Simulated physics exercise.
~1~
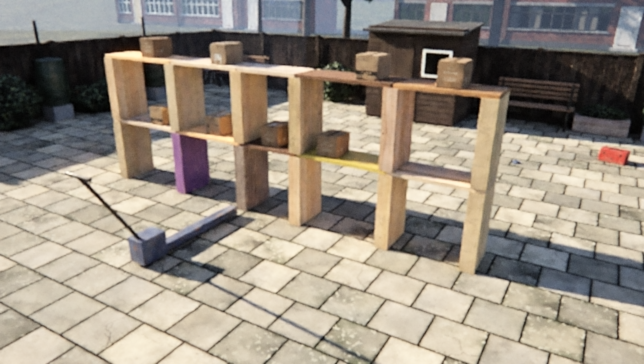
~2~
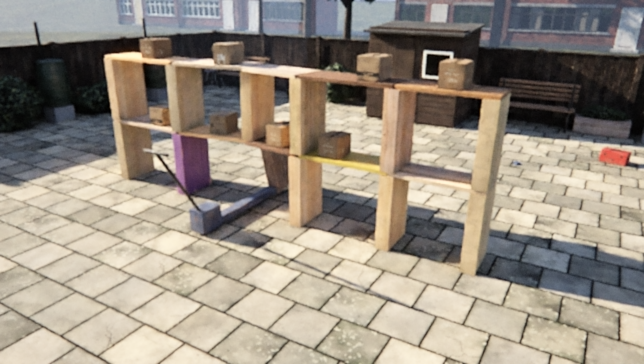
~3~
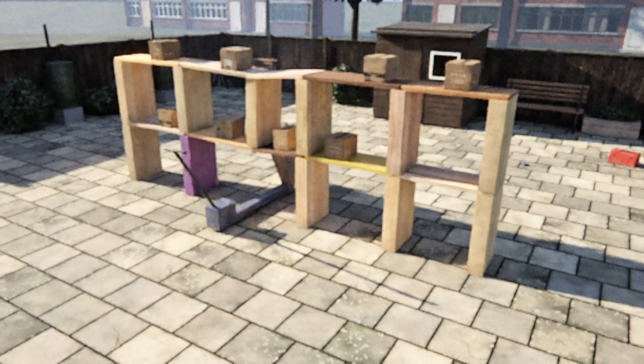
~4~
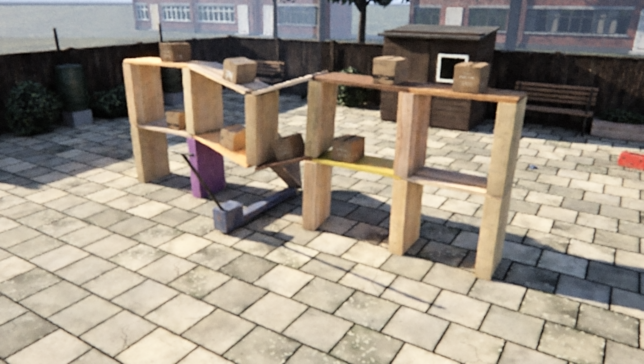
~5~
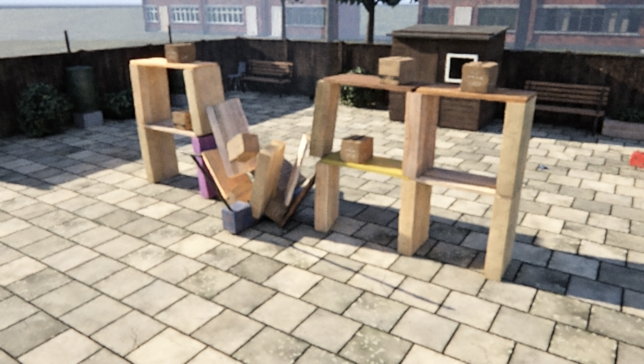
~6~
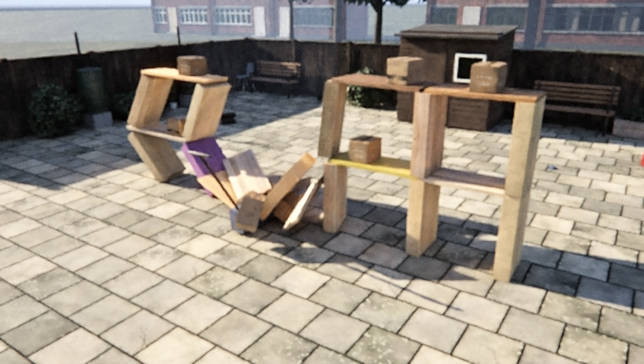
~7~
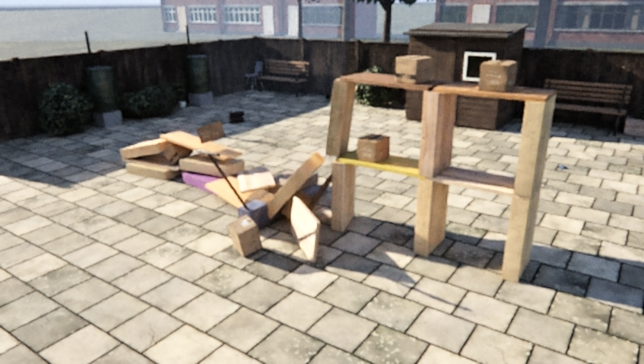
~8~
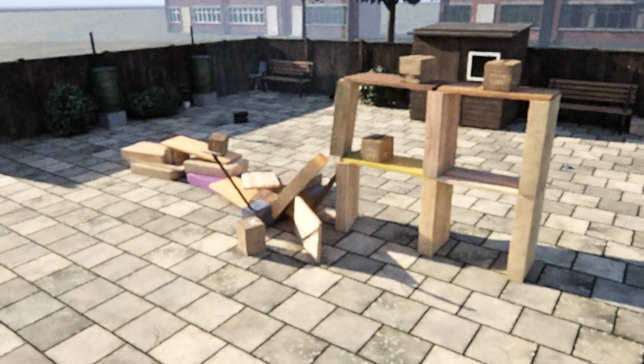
A long two-tier shelf of timber uprights and boards stands across a sunlit paved yard, seen from slightly above, with cartons on it, a purple upright at left, a yellow board right of centre, and a shed and benches behind. A low grey jack with a dark handle slides right and pushes the base of a middle upright. The upright leans, and the boards above sag and drop into a heap. The left end then tilts, the purple upright tipping with it, and collapses. The right section stays standing, its yellow board and cartons in place, beside the scattered timber.
